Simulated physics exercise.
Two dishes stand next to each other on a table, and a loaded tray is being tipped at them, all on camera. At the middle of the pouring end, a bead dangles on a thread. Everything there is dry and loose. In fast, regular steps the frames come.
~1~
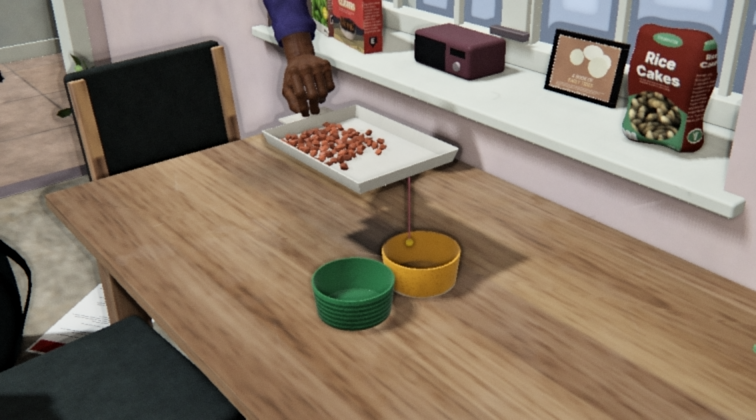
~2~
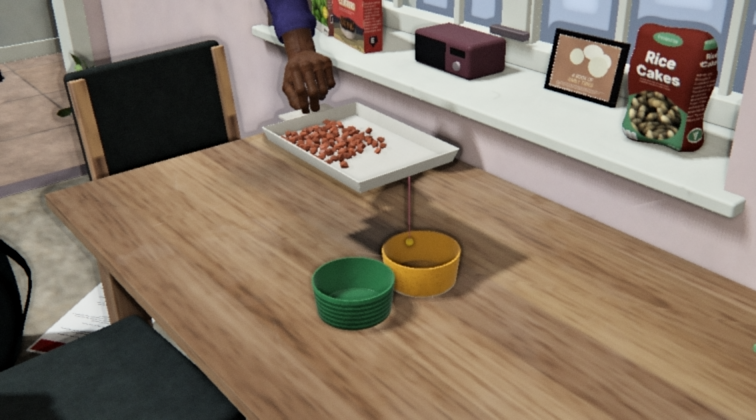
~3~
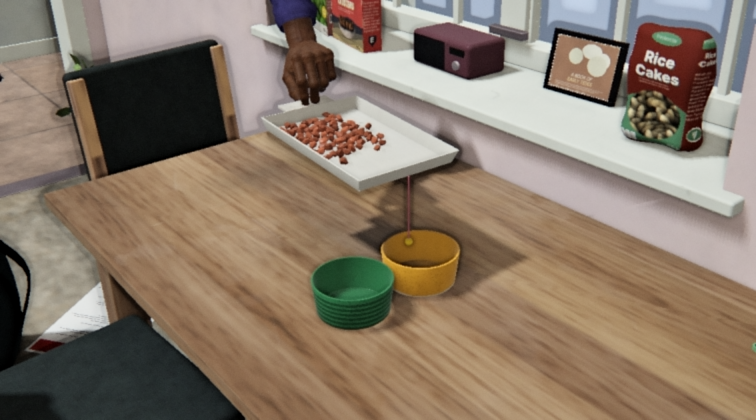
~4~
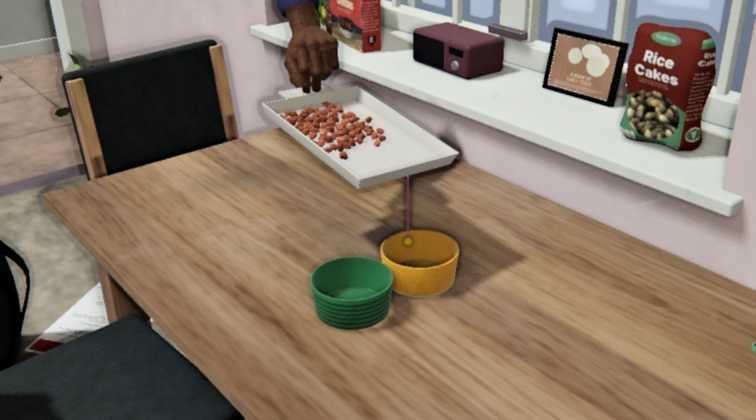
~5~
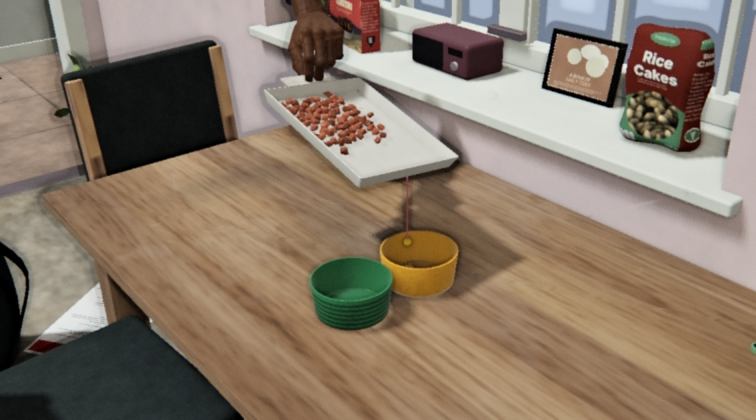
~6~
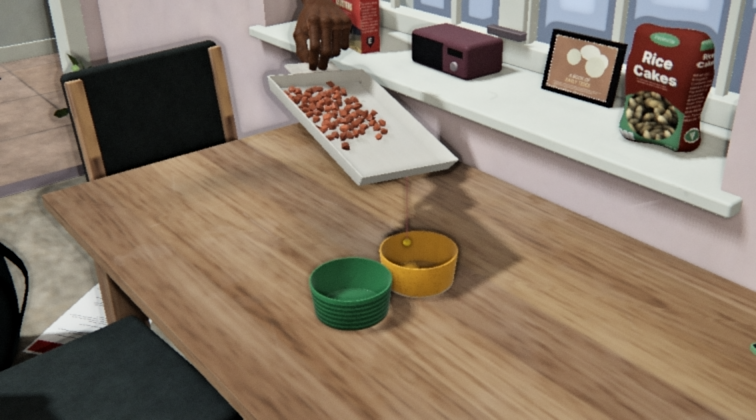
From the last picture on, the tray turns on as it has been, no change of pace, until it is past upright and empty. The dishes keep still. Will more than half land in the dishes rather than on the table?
The load will mostly be spilled.
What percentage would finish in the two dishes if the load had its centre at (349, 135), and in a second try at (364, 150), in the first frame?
Some 30 and then some 50 per cent.
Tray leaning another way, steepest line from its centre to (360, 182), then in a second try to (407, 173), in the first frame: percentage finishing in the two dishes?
That comes to 90 per cent the first time and 30 per cent the second.
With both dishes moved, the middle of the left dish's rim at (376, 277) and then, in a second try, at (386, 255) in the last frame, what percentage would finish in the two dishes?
Roughly 60% the first time and 50% the second time.
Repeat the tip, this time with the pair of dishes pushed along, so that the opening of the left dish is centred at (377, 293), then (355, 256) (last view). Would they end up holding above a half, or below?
Try 1: A lesser share; try 2: A lesser share.
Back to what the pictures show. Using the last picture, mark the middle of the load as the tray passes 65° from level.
About (436, 163).
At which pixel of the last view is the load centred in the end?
Centre at rest, last view: Approx. (476, 274).
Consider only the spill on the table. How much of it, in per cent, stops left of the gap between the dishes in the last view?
It amounts to some 0 percent.
Shortly afterwards, tray tipped steeply; the bulk on the tray; a little in the air.
Next, tray tipped past a quarter turn; a little on the tray; near a quarter in the right dish; near two thirds outside both; a little in the air.
Some moments later, tray tipped past a quarter turn; near a quarter in the right dish; the bulk outside both.
In the end, tray tipped past a quarter turn; none at all in the left dish; near a quarter in the right dish; the bulk outside both.
